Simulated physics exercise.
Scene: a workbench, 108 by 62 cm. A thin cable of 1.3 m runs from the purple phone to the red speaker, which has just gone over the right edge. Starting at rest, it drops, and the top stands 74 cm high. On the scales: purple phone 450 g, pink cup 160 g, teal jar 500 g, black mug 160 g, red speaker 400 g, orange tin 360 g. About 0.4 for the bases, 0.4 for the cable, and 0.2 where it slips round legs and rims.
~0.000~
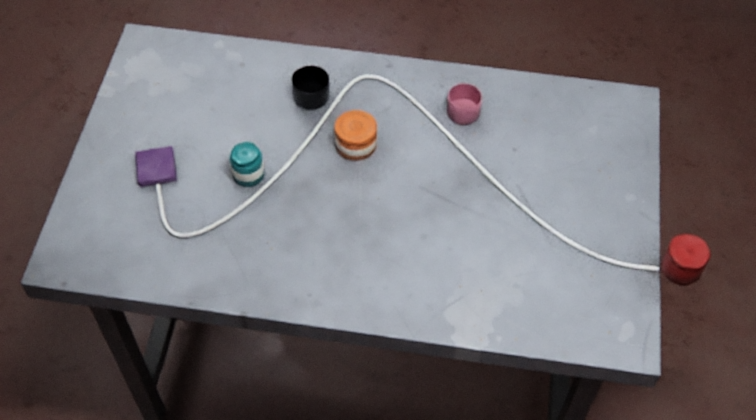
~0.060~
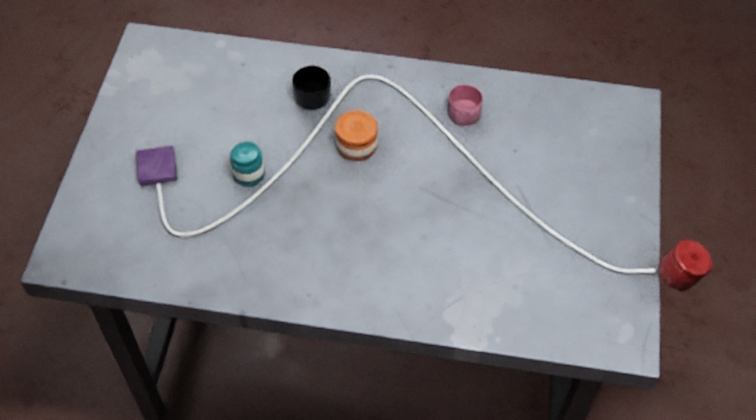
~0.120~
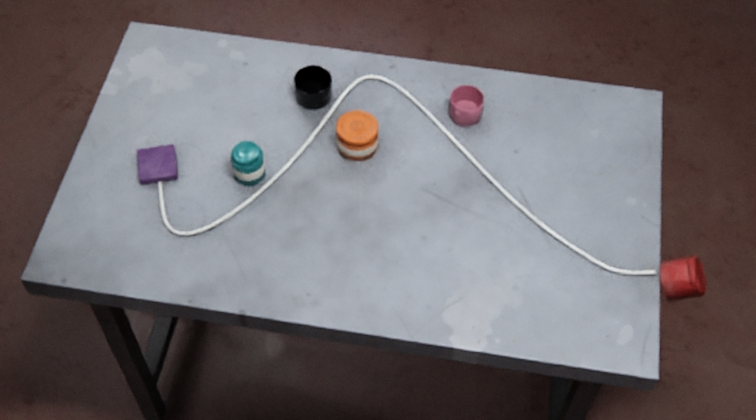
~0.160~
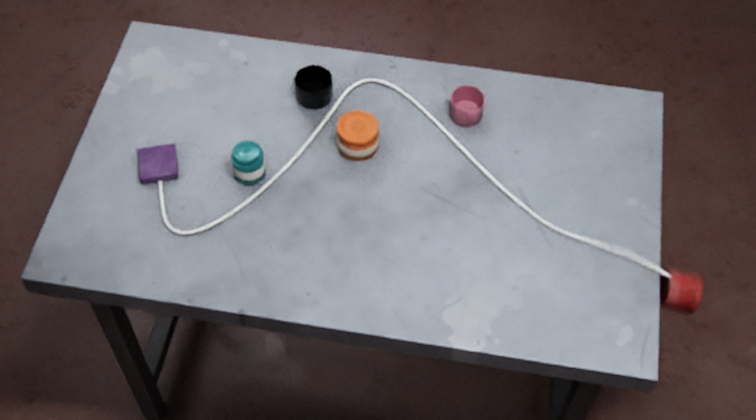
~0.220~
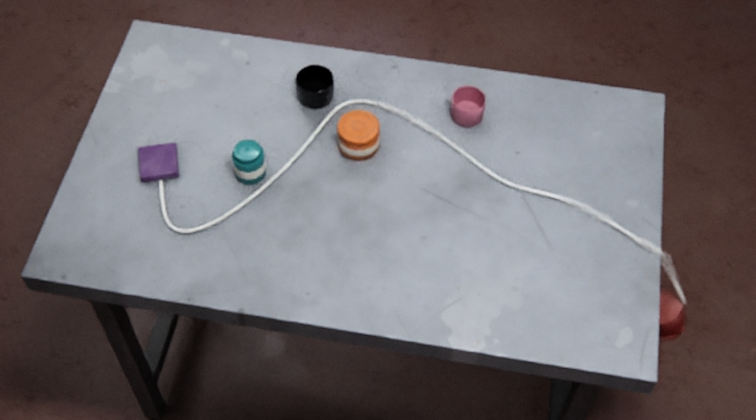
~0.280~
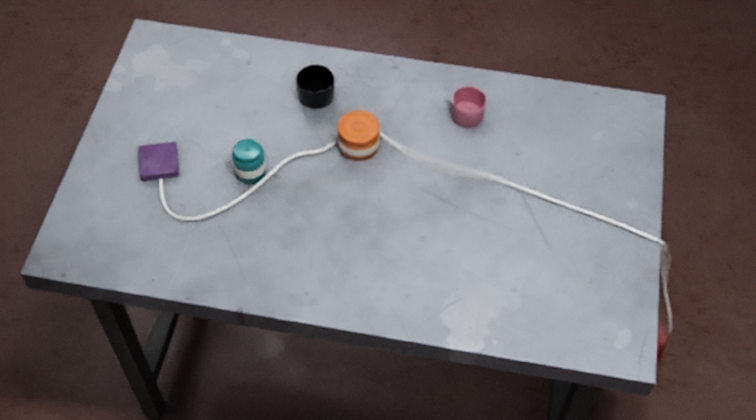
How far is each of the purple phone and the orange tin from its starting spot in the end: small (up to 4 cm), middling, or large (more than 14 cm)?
The purple phone ends a middling distance away, the orange tin ends a middling distance away.
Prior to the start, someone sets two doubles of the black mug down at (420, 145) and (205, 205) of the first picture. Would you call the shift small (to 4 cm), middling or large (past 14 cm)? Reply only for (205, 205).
At that spot the shift is big.
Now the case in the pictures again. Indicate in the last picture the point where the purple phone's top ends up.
Resting point is at approximately (202, 164).
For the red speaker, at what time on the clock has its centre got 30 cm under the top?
At 0.32 s.
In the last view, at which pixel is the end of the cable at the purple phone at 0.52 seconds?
Somewhere around (208, 167) in the final picture.
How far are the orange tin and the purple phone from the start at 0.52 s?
Orange tin: 8 cm; purple phone: 6 cm.
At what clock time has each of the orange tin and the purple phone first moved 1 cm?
Orange tin: 0.38 s; purple phone: 0.40 s.
At 0.5 s, the cable's tail end at (208, 167); orange tin 8 cm off its start, purple phone 5 cm off its start, red speaker over the edge.
At 0.7 s, the cable's tail end at (211, 168); orange tin 10 cm off its start, purple phone 6 cm off its start, red speaker over the edge.
At 1.0 s, the cable's tail end at (211, 168); orange tin 10 cm off its start at (369, 167), purple phone 6 cm off its start at (189, 160), red speaker over the edge.
At 1.2 s, the cable's tail end at (211, 168); orange tin 10 cm off its start, purple phone 6 cm off its start, red speaker over the edge.
At 2.4 s, the cable's tail end at (223, 174); orange tin 10 cm off its start at (369, 170), purple phone 8 cm off its start at (202, 164), red speaker over the edge, teal jar 1 cm off its start at (248, 145).
